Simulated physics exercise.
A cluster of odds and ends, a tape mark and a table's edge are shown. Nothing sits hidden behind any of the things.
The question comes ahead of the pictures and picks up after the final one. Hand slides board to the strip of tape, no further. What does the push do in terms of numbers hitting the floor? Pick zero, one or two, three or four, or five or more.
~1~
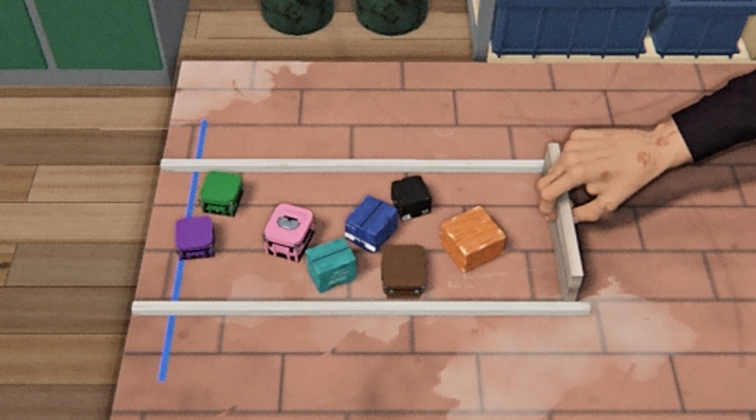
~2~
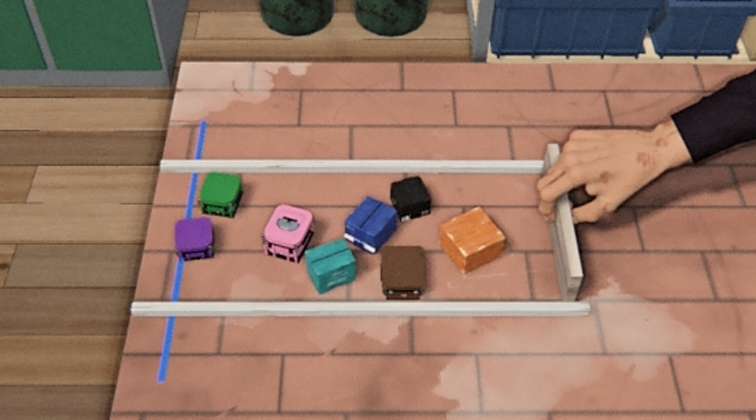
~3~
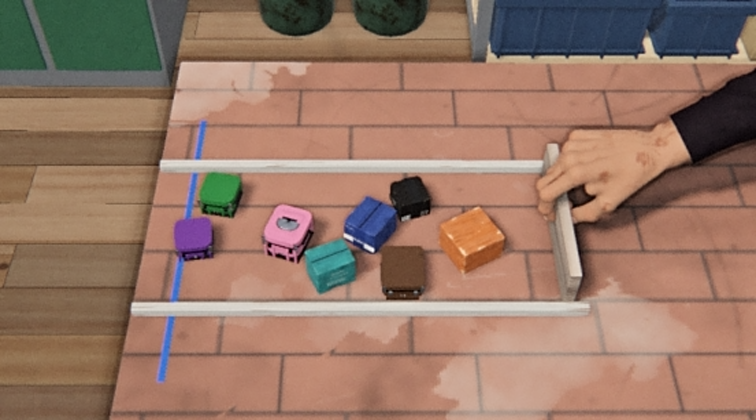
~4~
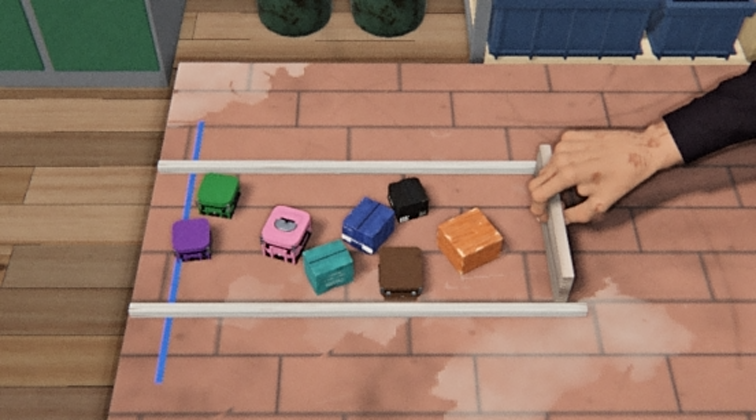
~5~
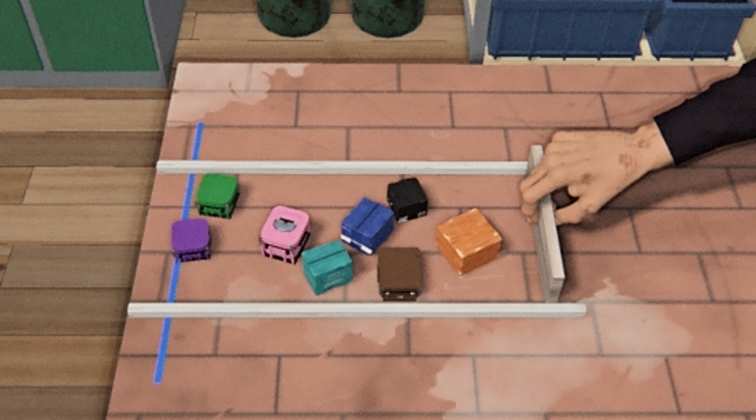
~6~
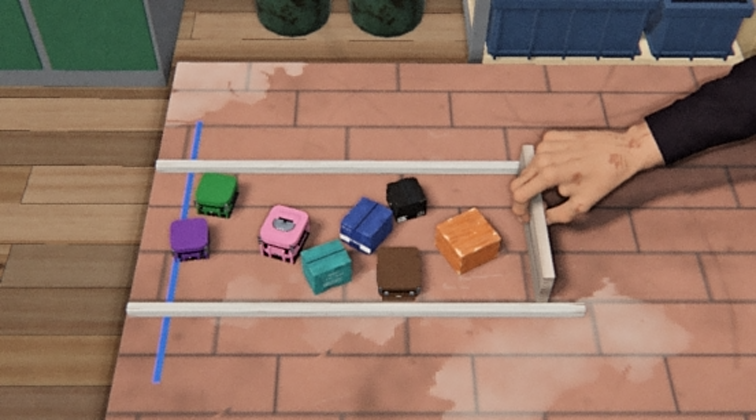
It sends five or more to the floor.
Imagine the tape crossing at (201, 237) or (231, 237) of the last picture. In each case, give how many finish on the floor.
You'd find 4 and then 2 on the floor.
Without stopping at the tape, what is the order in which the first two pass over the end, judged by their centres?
In order: The purple case, the pink case.
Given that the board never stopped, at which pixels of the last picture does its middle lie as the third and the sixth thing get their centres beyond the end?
At (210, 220) for the third, at (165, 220) for the sixth.
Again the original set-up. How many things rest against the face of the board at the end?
Count: 3.
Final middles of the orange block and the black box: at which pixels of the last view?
Roughly at (155, 231) and at (169, 195), in that order.
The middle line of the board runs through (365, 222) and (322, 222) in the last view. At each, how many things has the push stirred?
It comes to 6 for the first spot, 7 for the other.
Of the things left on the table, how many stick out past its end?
Overhang count: 2.
Soon after, none off yet; purple case at rest near (190, 240); green case at rest near (217, 196); pink case at rest near (285, 234).
Then, none off yet; purple case moved about its own width near (150, 240); green case at rest near (217, 196); pink case moved well along near (185, 237).
At rest, the number that fall off is five or more; fallen, blue box, turquoise box, pink case, green case and purple case.
